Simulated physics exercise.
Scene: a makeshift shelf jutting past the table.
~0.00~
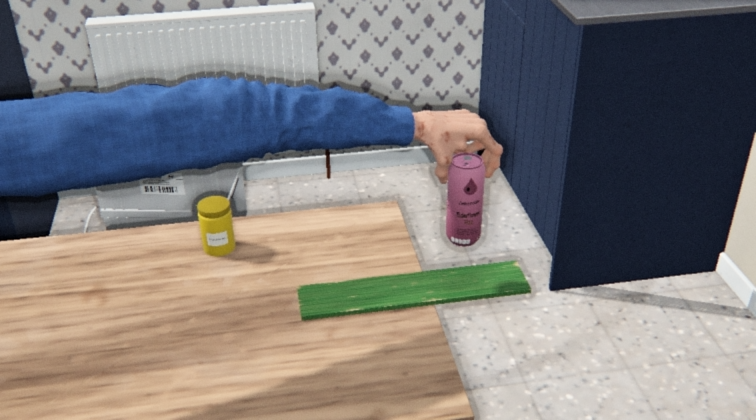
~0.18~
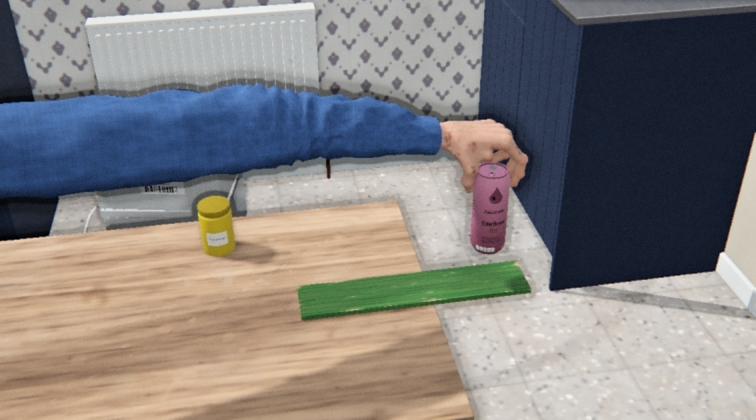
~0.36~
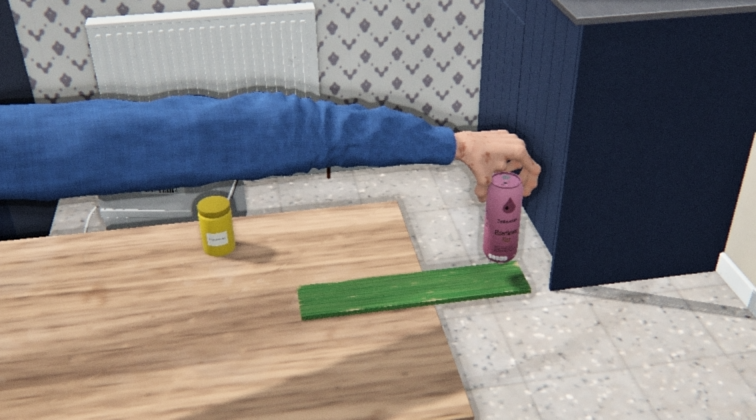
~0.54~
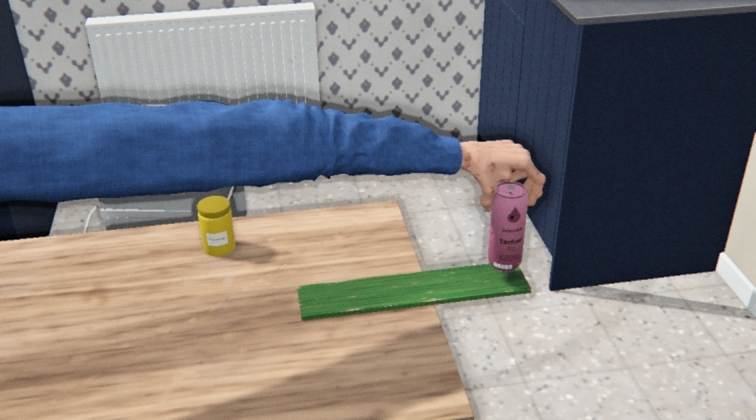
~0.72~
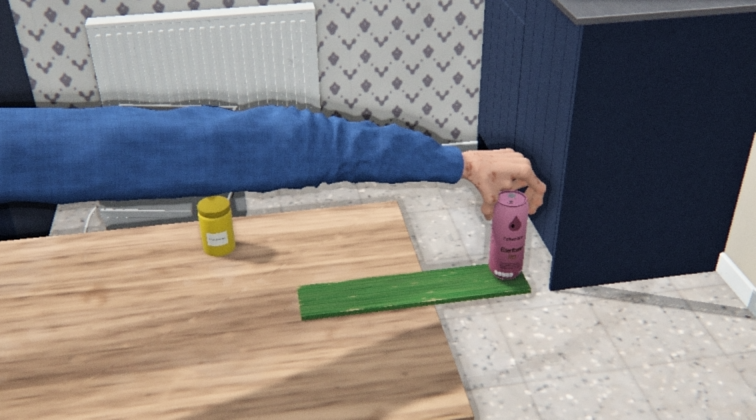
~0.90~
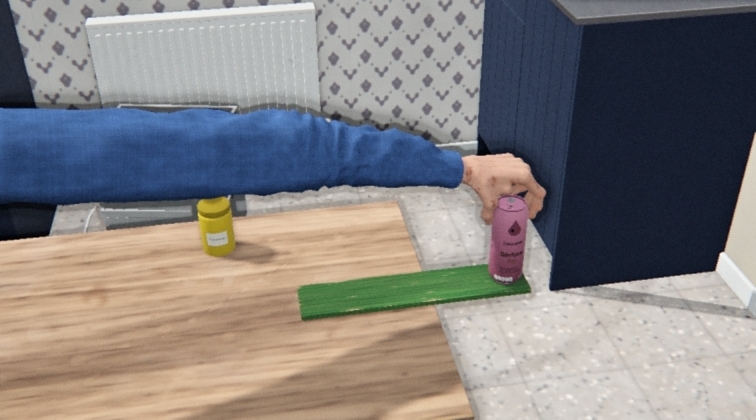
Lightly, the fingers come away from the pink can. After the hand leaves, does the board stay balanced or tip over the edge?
It does not stay.
Around 1.40 s, green plank and pink can now down on the floor or falling.
Around 1.50 s, things are still on the move.
Finally (2.0 s), down on the floor or falling, green plank and pink can; yellow jar still in place. The plank tips off the edge.
